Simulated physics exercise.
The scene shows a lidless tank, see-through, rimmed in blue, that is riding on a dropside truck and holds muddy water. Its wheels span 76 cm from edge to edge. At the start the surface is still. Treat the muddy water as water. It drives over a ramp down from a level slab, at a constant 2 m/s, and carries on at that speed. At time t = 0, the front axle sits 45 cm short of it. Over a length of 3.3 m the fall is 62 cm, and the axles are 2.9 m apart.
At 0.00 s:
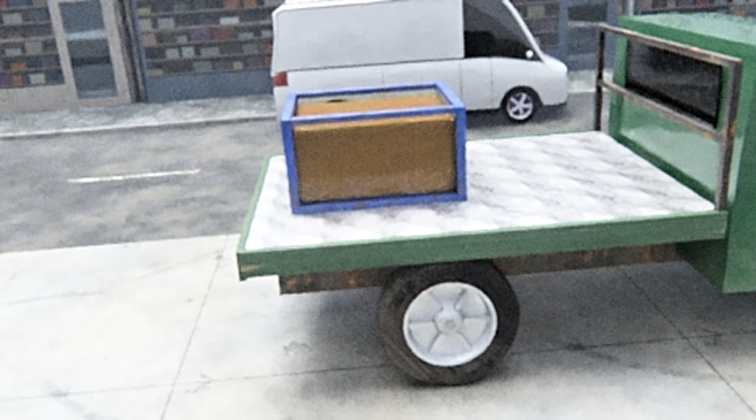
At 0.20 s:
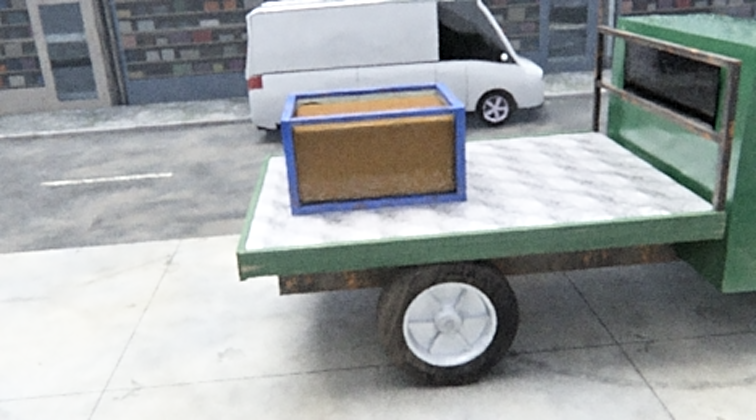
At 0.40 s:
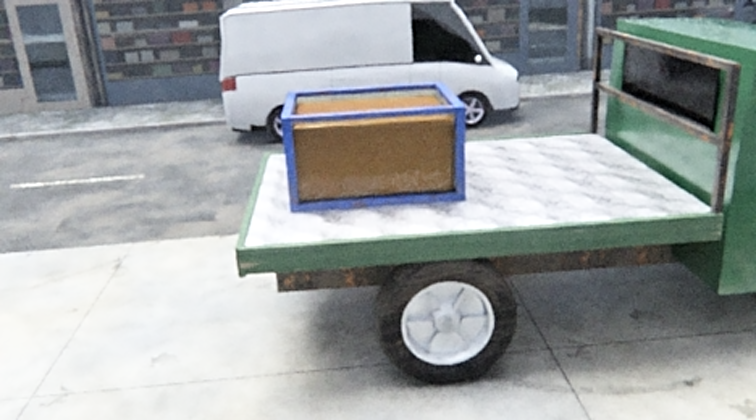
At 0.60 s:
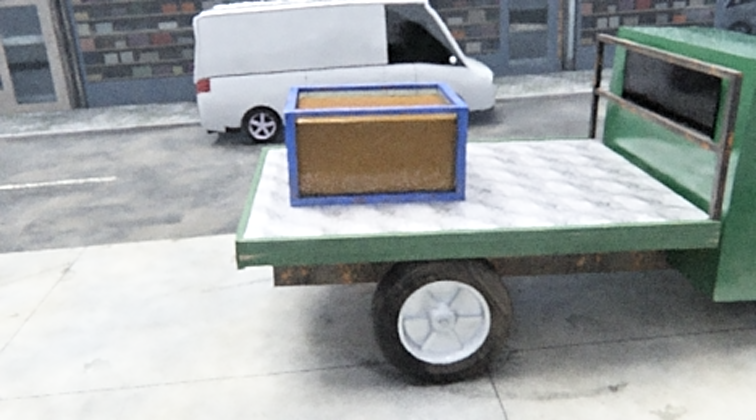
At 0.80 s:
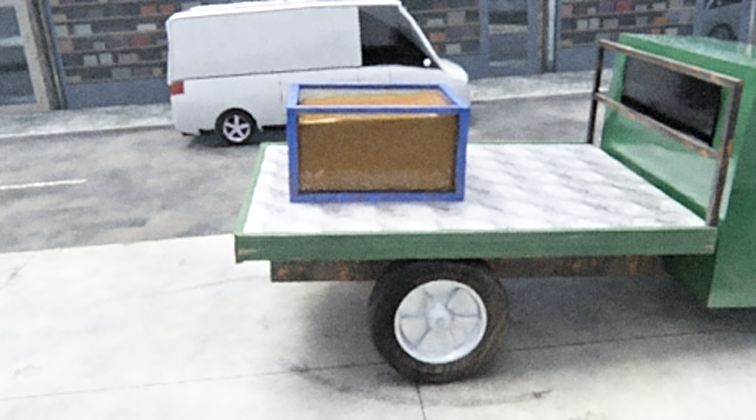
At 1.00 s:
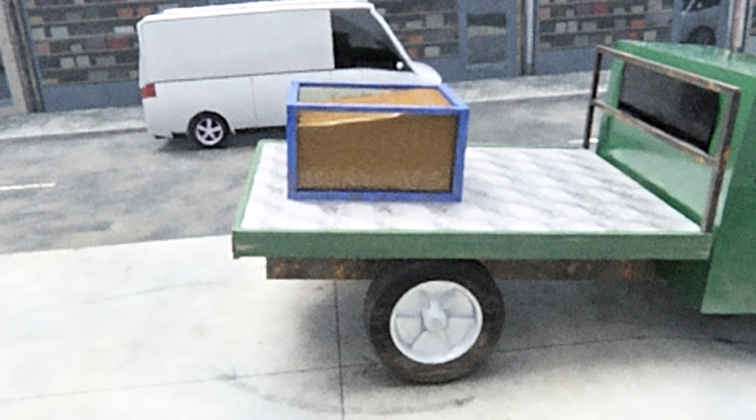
In this clip, a blue-rimmed tank of brown liquid rides on the flatbed of a green truck as a white van in the background shifts left; the truck gradually tilts nose down and the liquid slopes towards the right.
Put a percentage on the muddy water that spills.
Some 3 per cent goes overboard.
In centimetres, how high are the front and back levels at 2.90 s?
Roughly 40 cm in front and 42 cm behind.
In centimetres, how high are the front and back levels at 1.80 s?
The front stands at 48 cm and the back at 36 cm.
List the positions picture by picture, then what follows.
The first frame shows the muddy water reaches (440, 116) at the front end; it reaches (306, 126) at the back end; no slope yet; the front is on the right, levels are read along the near wall; a wheel hub at (451, 329).
The second frame shows the muddy water reaches (439, 117) at the front end; it reaches (306, 127) at the back end; no slope yet.
The third frame shows the muddy water reaches (439, 116) at the front end; it reaches (306, 124) at the back end; hardly any slope.
The fourth frame shows the muddy water reaches (442, 116) at the front end; hardly any slope; the tank is 3° nose down.
The fifth frame shows the muddy water reaches (310, 120) at the back end; it is heaped 3° towards the front; the tank is 4° nose down.
The sixth frame shows the muddy water reaches (310, 123) at the back end; it is heaped 8° towards the front; a wheel hub at (437, 327); the tank is 6° nose down.
After 1.80 s it stands 36 cm high behind and 49 cm in front; all of it is still inside.
After 2.90 s it stands 41 cm high behind and 39 cm in front; 3 per cent has gone over the front.
After 4.10 s it stands 40 cm high behind and 41 cm in front; 3 per cent has gone over the front.
After 6.55 s 3 per cent has gone over the front, 8 of 271 litres.
